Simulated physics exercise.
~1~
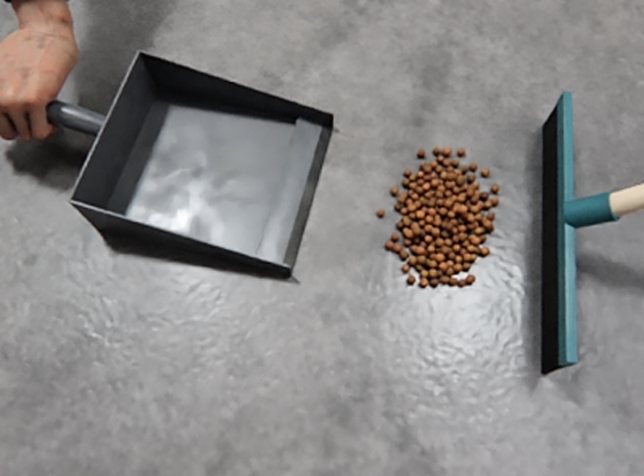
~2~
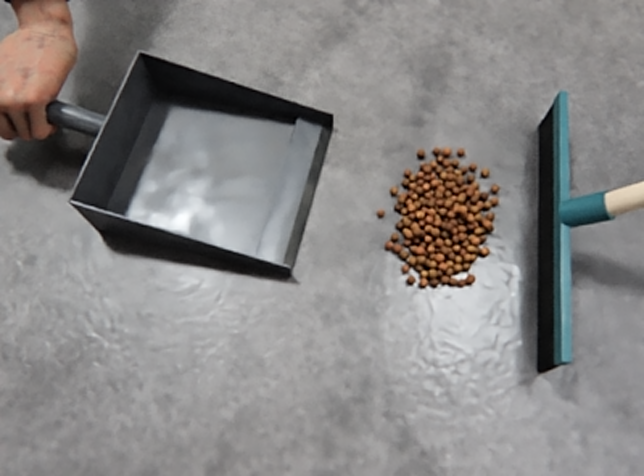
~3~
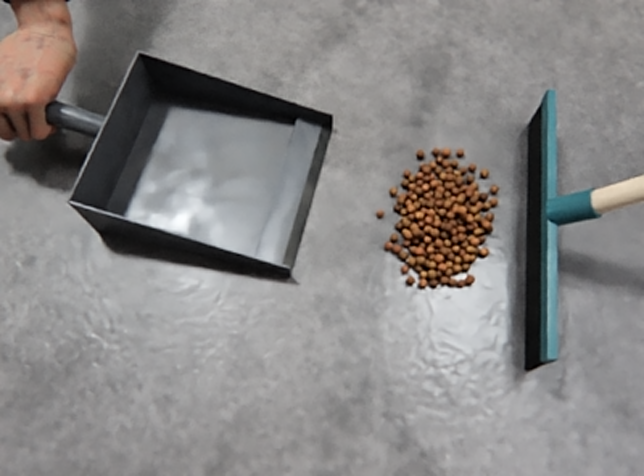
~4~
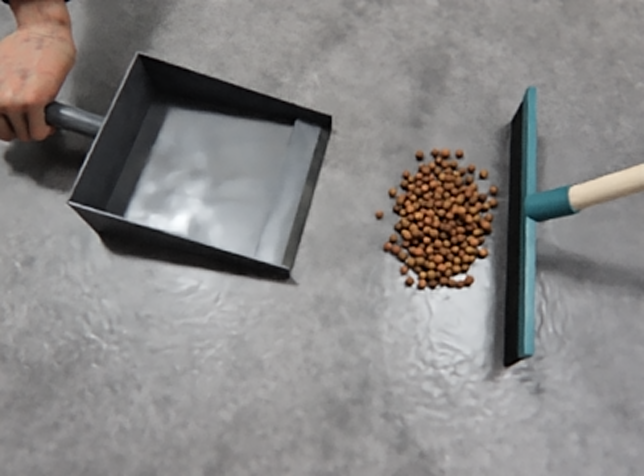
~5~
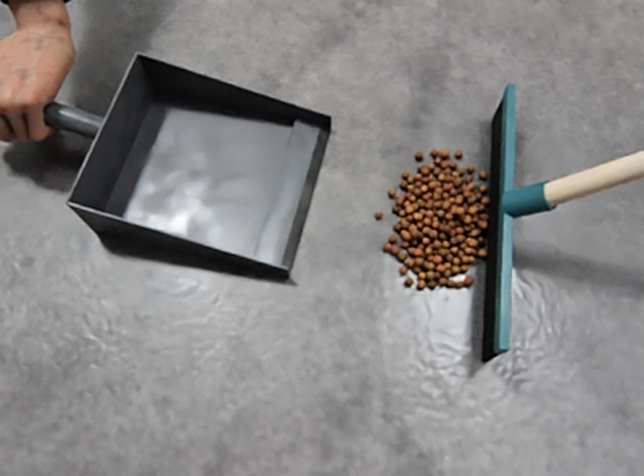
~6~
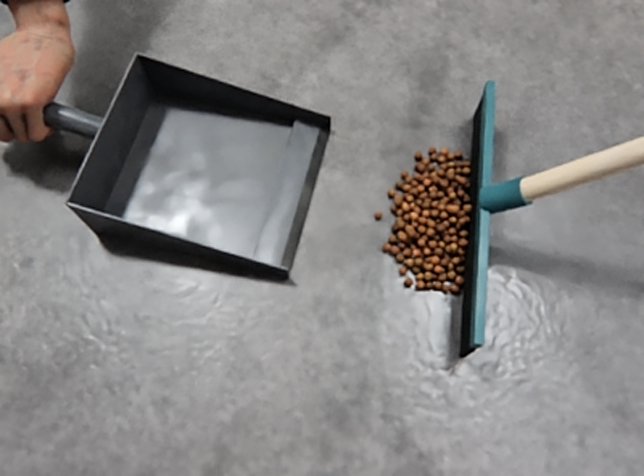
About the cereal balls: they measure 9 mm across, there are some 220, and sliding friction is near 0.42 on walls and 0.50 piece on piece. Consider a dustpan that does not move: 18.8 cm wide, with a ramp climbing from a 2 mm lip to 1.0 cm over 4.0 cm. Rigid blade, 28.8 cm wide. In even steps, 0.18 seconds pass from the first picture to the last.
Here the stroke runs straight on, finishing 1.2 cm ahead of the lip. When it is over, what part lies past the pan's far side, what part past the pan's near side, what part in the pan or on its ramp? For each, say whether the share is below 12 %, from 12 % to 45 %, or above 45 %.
Past the pan's far side: Below 12 %; past the pan's near side: Below 12 %; in the pan or on its ramp: Above 45 %.
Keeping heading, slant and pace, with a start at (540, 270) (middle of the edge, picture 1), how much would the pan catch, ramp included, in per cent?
Close to 55 in a hundred.
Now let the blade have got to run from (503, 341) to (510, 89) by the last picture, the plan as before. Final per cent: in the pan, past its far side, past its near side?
Pan: 40, far side: 10, near side: 5.
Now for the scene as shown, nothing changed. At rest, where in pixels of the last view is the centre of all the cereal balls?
(304, 194) or so.
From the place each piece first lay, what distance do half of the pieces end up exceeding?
16 cm or thereabouts.
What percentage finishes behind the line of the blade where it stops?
I'd say close to 0 per cent.
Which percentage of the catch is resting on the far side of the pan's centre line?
Something like 60 in a hundred.
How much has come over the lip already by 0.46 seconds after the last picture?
50 %.
Then, 0.14 s after the last picture, middle of the blade 10 cm from the lip; 0 % over the lip, far side 5 %, near side 0 %.
Then, 0.24 s after the last picture, middle of the blade 4 cm from the lip; 15 % over the lip, far side 5 %, near side 5 %.
Then, 0.46 s after the last picture, middle of the blade 2 cm from the lip; 50 % over the lip, far side 5 %, near side 5 %.
In the end, far side 5 %, near side 5 %, pan 50 %, in front of the lip or behind the blade 40 %.
